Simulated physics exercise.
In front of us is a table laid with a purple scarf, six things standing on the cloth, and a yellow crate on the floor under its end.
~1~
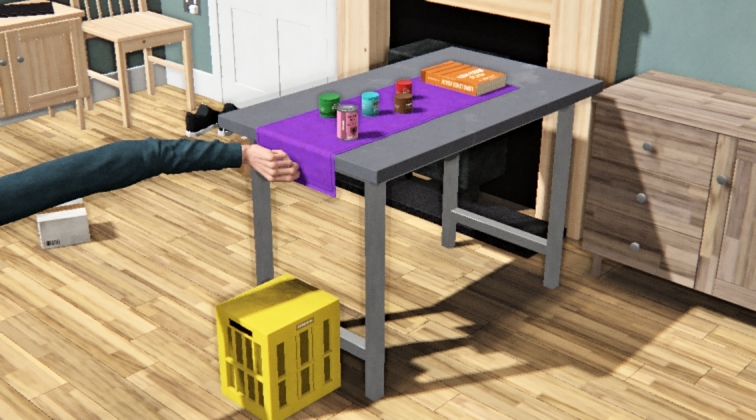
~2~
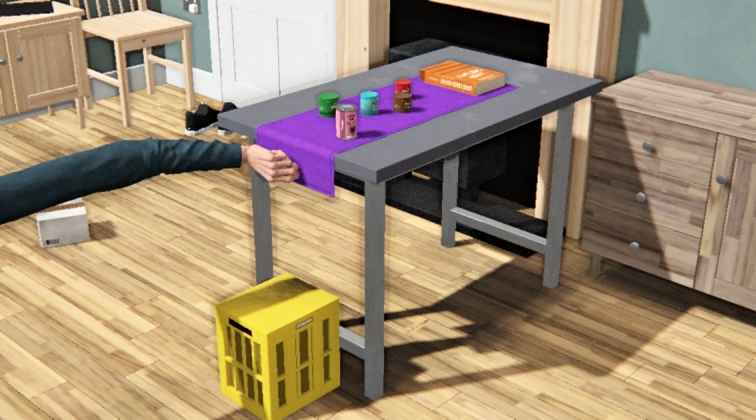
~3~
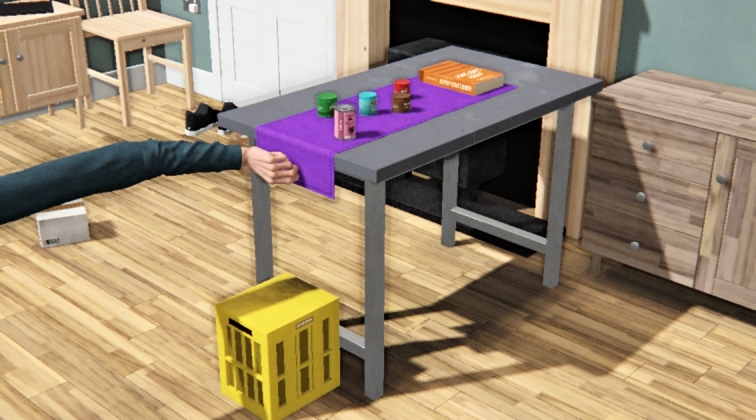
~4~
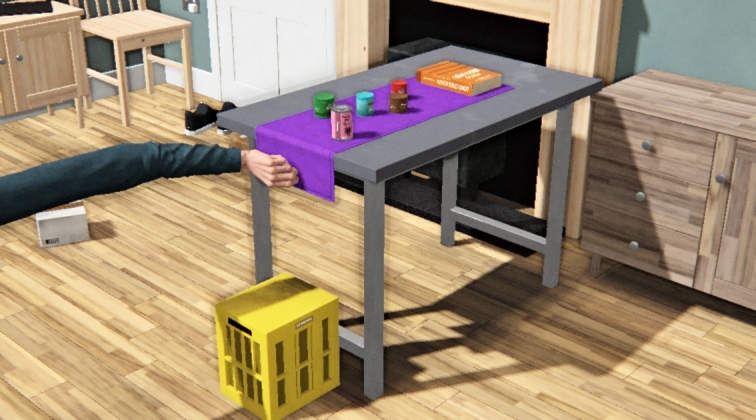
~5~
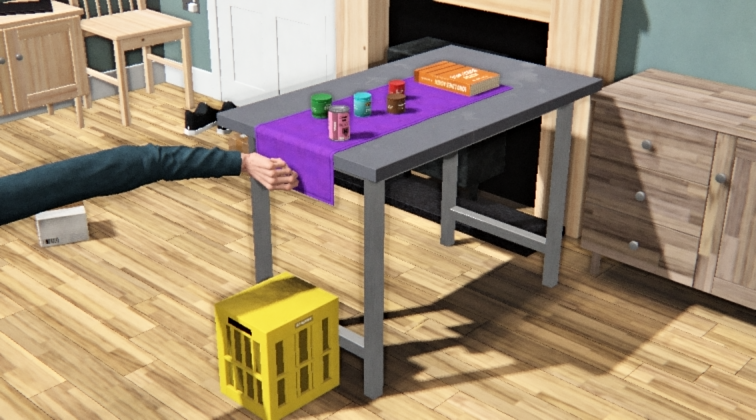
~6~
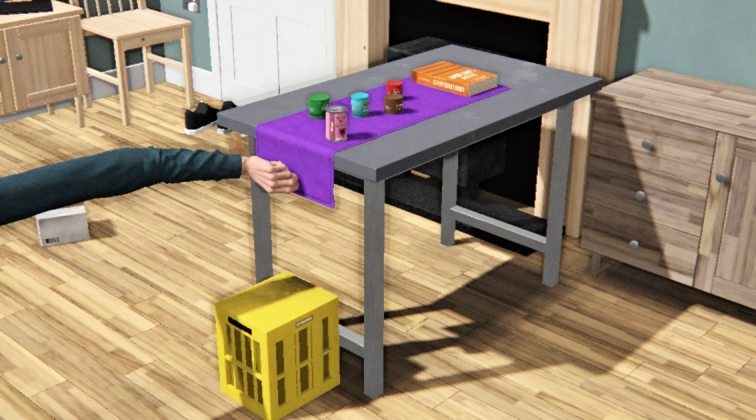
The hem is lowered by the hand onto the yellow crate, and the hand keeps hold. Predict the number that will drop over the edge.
Three will drop over.
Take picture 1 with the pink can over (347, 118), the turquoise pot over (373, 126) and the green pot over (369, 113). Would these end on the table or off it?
So the pink can leaves the top, the turquoise pot leaves the top, and the green pot leaves the top.
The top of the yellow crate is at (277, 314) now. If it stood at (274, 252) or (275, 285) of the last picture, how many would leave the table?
Over the edge: 1, then 2.
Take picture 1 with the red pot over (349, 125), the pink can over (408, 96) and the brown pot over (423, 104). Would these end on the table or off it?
In the end the red pot is no longer on top, the pink can is still on top, and the brown pot is still on top.
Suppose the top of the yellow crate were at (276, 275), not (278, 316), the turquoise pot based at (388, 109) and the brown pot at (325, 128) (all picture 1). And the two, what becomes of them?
Observed: Turquoise pot remains seated; brown pot departs.
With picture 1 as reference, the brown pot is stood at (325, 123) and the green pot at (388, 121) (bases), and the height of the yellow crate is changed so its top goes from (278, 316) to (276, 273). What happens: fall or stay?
Outcome for the brown pot: It is lost. Outcome for the green pot: It stays.
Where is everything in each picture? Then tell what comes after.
In the first picture, hem (335, 197); pink can (347, 108); green pot (330, 96); turquoise pot (370, 95); brown pot (403, 95); red pot (404, 82); top of the crate (278, 316).
In the second picture, hem (334, 198); pink can (347, 107).
In the third picture, hem (334, 199); green pot (327, 96).
In the fourth picture, hem (335, 202); turquoise pot (365, 95); top of the crate (277, 314).
In the fifth picture, hem (334, 205); brown pot (396, 96).
In the sixth picture, hem (333, 208); pink can (336, 109); green pot (319, 97); turquoise pot (360, 95); brown pot (394, 96); red pot (395, 83).
A little later, hem near (295, 222); all still up.
Next, hem near (295, 265); pink can and green pot gone.
Later still, hem on the crate; pink can, green pot and turquoise pot gone.
When it is over, hem on the crate; pink can, green pot and turquoise pot gone. The count of fallen things is three.
